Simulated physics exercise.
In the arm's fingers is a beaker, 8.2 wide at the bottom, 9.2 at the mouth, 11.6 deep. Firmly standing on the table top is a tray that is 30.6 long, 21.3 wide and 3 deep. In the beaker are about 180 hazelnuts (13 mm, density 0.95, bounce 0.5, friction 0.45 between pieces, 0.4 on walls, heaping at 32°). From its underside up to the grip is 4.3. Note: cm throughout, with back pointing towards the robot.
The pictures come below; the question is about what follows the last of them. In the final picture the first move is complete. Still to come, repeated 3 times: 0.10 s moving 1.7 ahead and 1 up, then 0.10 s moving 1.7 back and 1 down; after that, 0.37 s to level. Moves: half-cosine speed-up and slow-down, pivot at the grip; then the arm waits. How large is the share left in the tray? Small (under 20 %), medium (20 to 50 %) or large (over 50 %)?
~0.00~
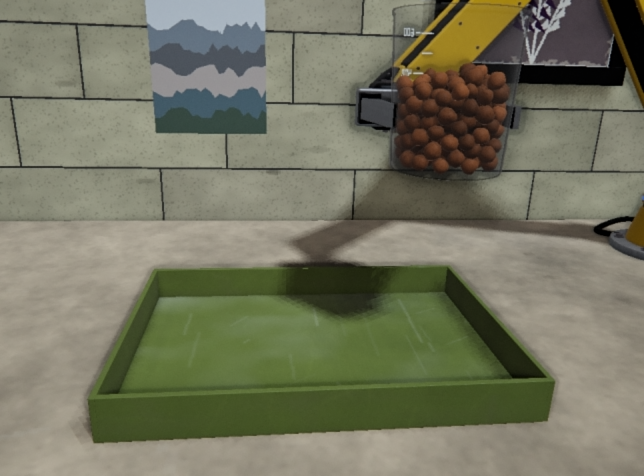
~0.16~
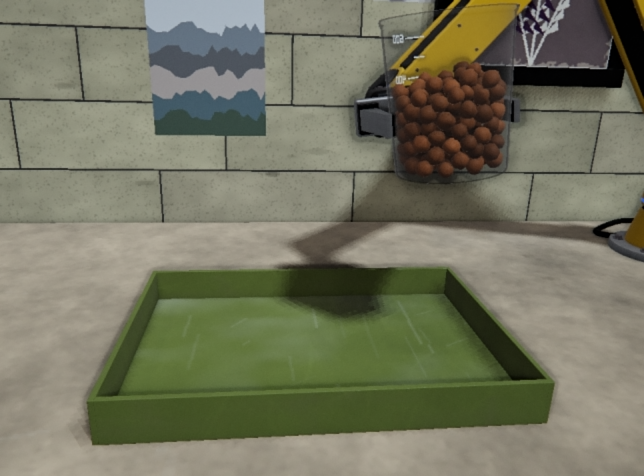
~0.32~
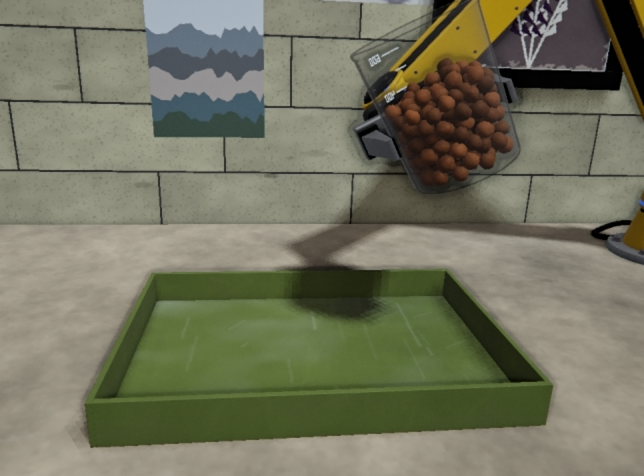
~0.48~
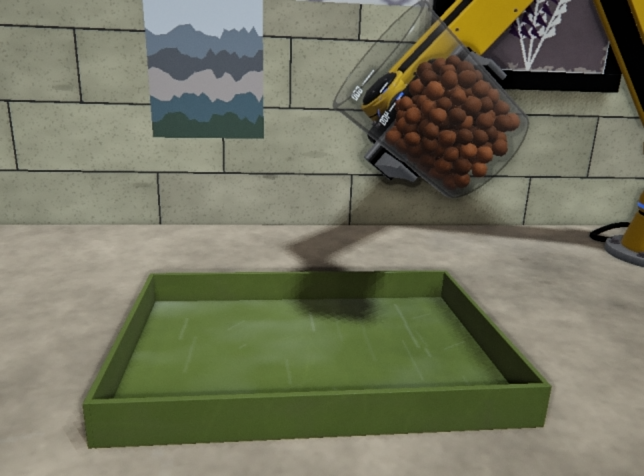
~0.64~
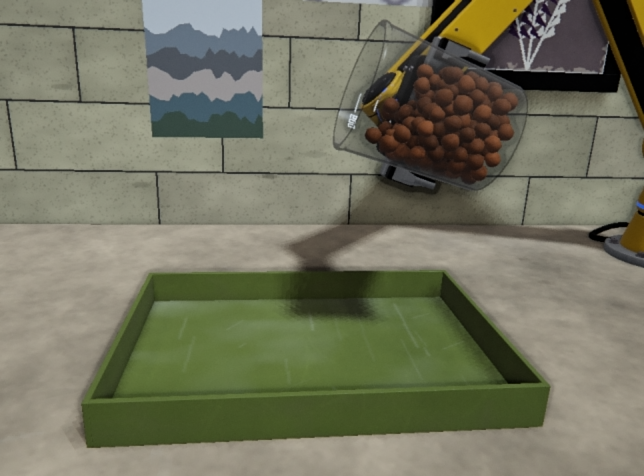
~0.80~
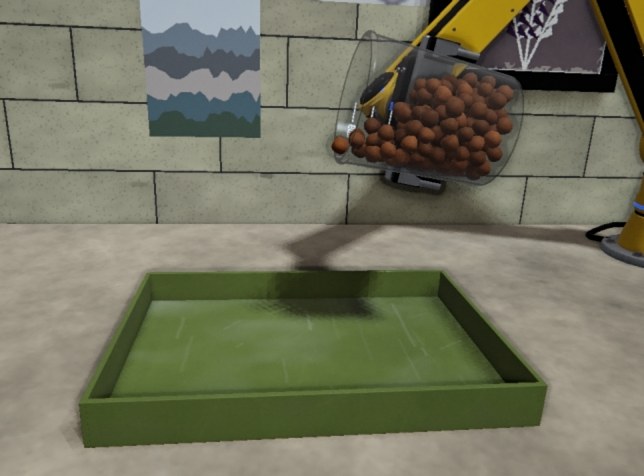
Medium.
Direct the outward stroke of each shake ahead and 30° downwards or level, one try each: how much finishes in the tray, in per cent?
I'd say close to 15 percent for the first and close to 30 percent for the second.
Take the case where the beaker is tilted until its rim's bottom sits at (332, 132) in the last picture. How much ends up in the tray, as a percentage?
My estimate is some 5 per cent.
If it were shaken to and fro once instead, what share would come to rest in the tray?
In that case it would be near 10 percent.
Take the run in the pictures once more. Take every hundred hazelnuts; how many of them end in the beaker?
70 %.
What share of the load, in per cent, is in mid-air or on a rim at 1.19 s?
6 %.
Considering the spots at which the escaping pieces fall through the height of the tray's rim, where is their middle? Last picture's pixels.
I'd put it somewhere near (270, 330).
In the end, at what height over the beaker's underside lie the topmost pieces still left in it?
I'd put it at close to 6.5 centimetres.
After 1.19 s, tilted 79° forward, highest piece 22 above the table; 156 in the beaker, 10 in the tray, 11 in flight or on a rim.
After 1.58 s, tilted 43° forward, highest piece 24 above the table; 124 in the beaker, 50 in the tray, 3 in flight or on a rim.
After 1.97 s, level, highest piece 23 above the table; 124 in the beaker, 53 in the tray.
After 3.02 s, level, highest piece 22 above the table; 124 in the beaker, 53 in the tray.
In the end, 124 in the beaker, 53 in the tray. That is 30 % in the tray.
